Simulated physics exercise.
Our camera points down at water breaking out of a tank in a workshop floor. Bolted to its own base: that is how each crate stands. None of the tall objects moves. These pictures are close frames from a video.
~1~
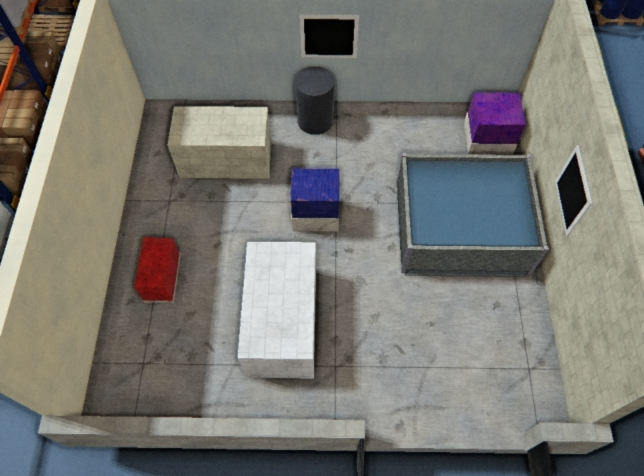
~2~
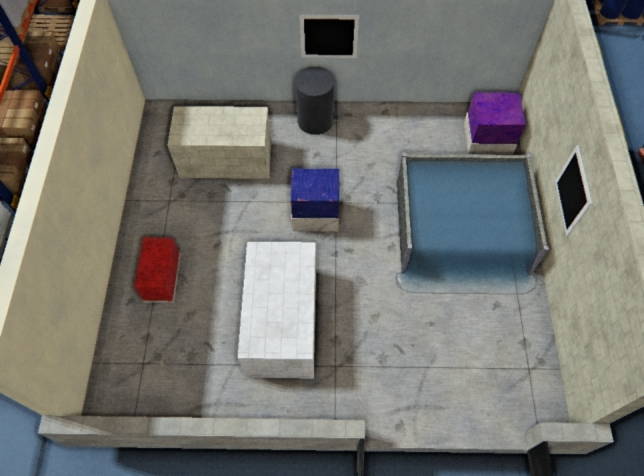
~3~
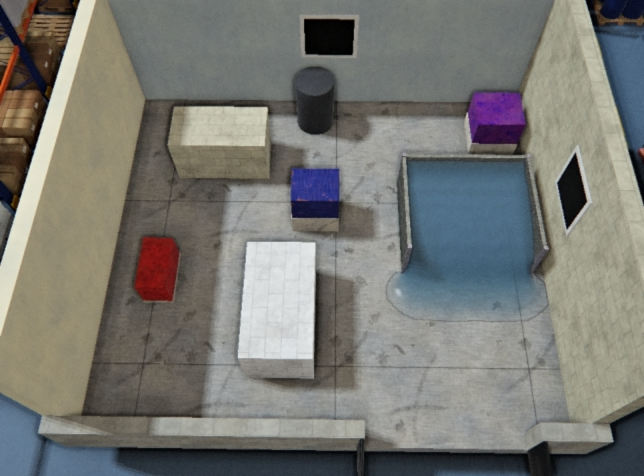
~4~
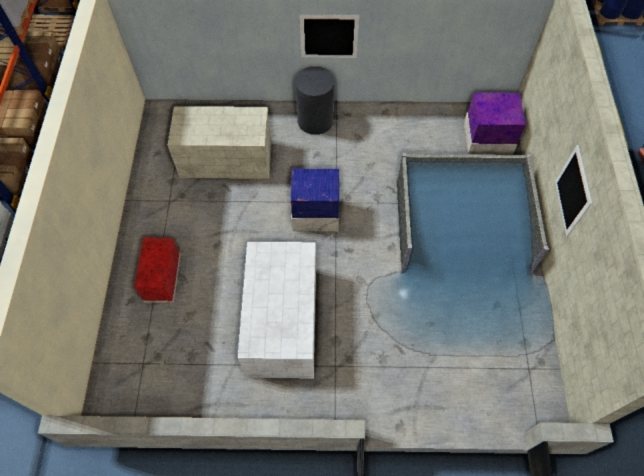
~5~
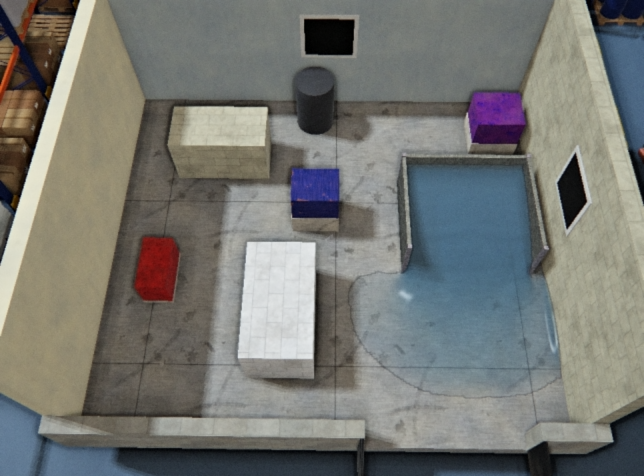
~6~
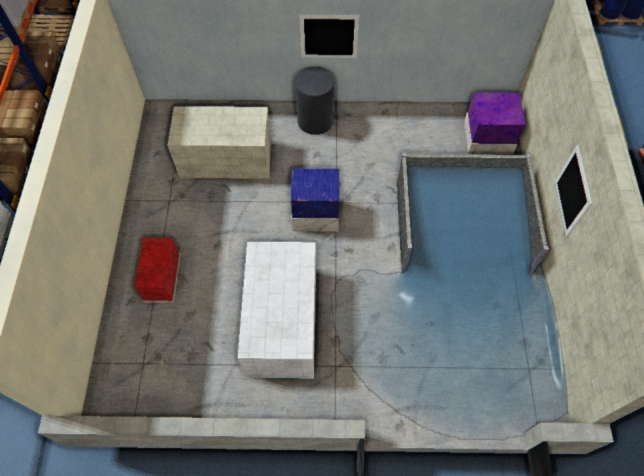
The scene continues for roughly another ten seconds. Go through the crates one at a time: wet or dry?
The red crate ends up wet, the blue crate ends up dry, the purple crate ends up dry.
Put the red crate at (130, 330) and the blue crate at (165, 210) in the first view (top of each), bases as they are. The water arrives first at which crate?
It should be the one in red.
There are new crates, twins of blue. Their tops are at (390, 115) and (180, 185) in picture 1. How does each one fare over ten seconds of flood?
For the first position it is missed; for the second it is missed.
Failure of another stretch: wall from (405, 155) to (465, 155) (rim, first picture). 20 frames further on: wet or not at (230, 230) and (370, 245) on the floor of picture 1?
In that order: Under water, wet.
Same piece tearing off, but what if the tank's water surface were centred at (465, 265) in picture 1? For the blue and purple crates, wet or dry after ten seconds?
Blue: Not reached; purple: Not reached.
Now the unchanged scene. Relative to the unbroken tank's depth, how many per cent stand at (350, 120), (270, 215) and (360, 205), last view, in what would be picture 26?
Estimate: 0, 0, 0 %.
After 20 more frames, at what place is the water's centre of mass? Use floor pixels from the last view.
About (436, 327) in the last view.
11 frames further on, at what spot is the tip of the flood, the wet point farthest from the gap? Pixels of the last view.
About (177, 427).
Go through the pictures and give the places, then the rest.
The first frame shows still water in the tank at (471, 203).
In the second frame, water pours out at (470, 262) and has run to (399, 276).
In the third frame, water pours out at (469, 264) and has run to (393, 299).
In the fourth frame, water pours out at (469, 265) and has run to (383, 323).
In the fifth frame, the front is at (417, 382), out from the gap at (468, 265).
In the sixth frame, the front is at a hidden place, out from the gap at (468, 266).
A moment on, water covers 25 % of the floor; the red crate not reached, the blue crate not reached, the purple crate not reached.
Next, water covers 30 % of the floor; the red crate not reached, the blue crate not reached, the purple crate not reached.
Then, water covers 40 % of the floor; the red crate not reached, the blue crate not reached, the purple crate water round its plinth.
Later, water covers 50 % of the floor; the red crate water round its plinth, the blue crate water round its plinth, the purple crate water round its plinth.
In the end, water covers 75 % of the floor; the red crate was topped, the blue crate stayed above the water, the purple crate stayed above the water.
